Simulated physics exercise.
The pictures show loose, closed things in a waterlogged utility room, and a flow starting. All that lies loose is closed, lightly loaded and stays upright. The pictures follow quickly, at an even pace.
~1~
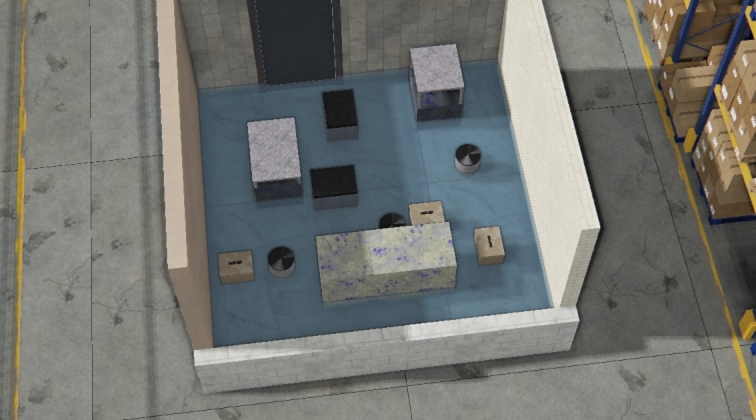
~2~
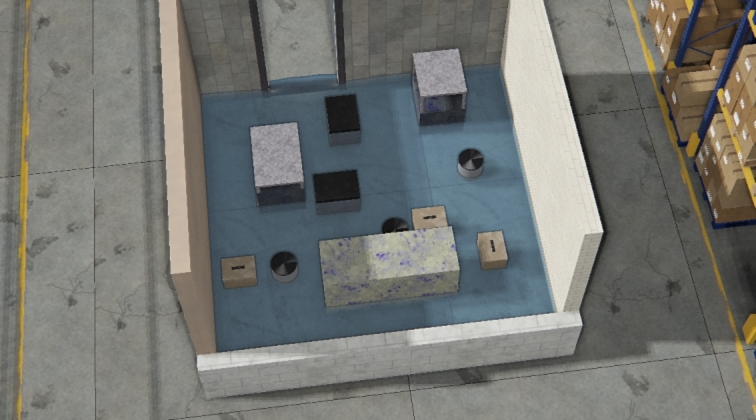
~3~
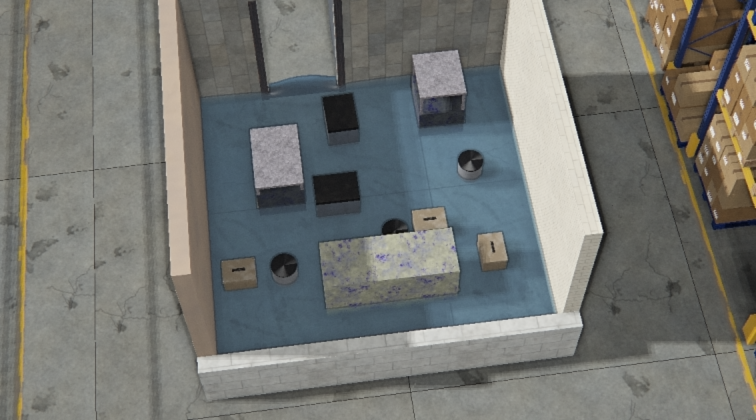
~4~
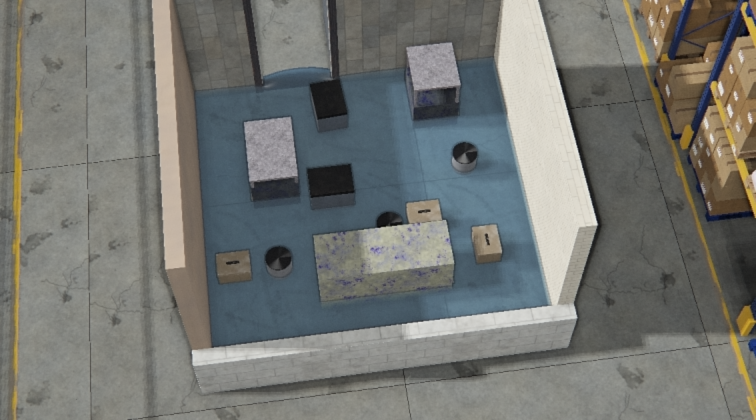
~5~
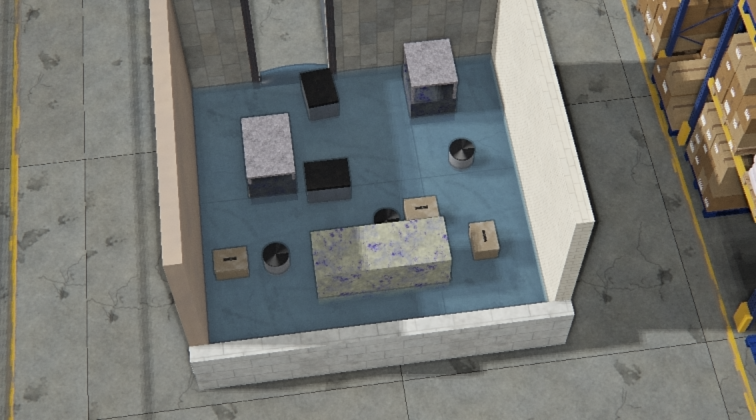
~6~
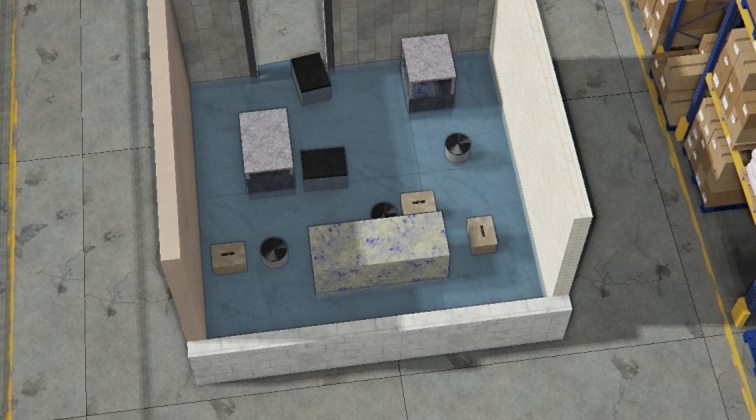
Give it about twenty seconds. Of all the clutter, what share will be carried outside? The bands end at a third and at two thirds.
Share: Between one and two thirds.
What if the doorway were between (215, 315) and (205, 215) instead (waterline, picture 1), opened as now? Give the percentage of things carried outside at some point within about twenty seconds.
Roughly 80 per cent.
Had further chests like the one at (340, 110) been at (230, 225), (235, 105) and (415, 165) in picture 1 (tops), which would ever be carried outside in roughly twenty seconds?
In that order: Carried outside, out, carried outside.
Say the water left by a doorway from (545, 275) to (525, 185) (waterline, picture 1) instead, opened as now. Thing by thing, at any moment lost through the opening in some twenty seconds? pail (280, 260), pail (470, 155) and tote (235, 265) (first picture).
One after the other: Kept in, through, kept in.
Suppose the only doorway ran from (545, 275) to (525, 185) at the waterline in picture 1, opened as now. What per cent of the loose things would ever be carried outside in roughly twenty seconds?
Close to 80 %.
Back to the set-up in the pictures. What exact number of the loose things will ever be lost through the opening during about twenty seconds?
The number is 4.
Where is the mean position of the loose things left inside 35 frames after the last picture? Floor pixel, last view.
At about (325, 173).
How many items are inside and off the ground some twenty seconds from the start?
That makes 4.
A moment on, 1 of 8 are out; 7 afloat.
Next, 2 of 8 are out; 6 afloat.
Later, 3 of 8 are out; 5 afloat.
In the end, 4 of 8 are out; 4 afloat.
